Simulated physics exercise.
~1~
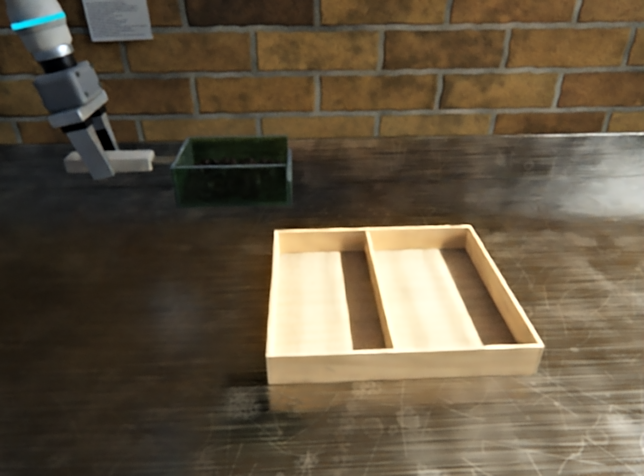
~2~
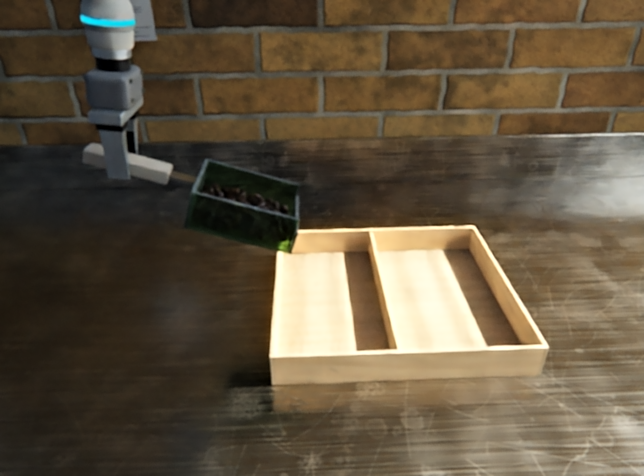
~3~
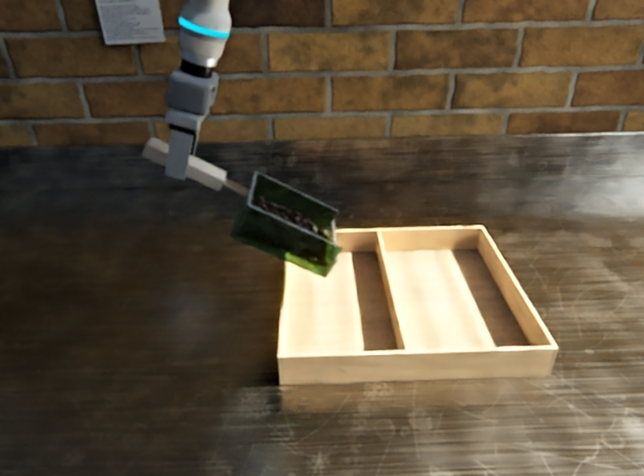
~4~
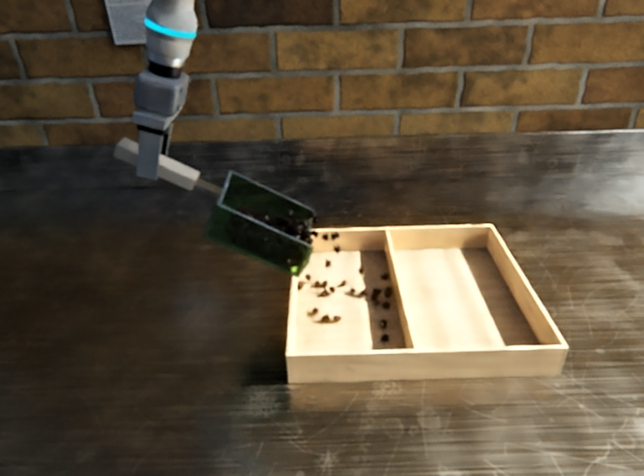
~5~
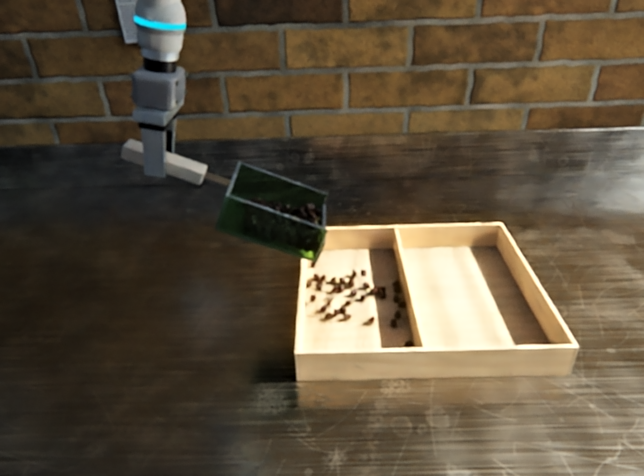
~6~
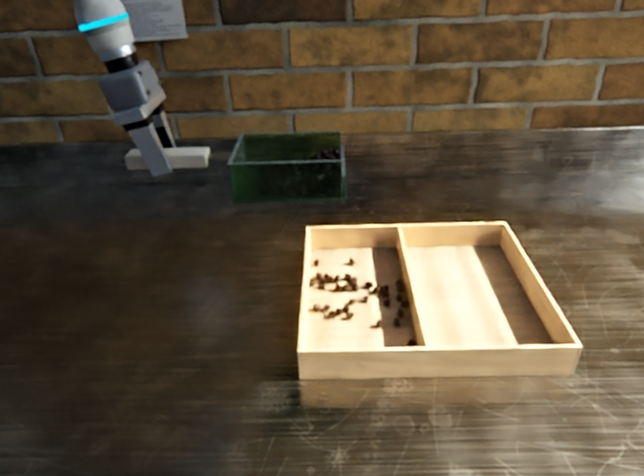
At the start, a robot arm holds a dark green, see-through box level above a dark table, behind a pale wooden tray split into two parts, with a brick wall beyond. The arm moves the box right and tips it toward the tray's left part. The tilt steepens as the box comes over the tray's edge. Small dark beans then spill out and scatter across the left part. The arm eases the box partly back, then levels it and draws it away from the tray. At the end, some beans lie in the left part, the right part is empty, and others remain in the box.
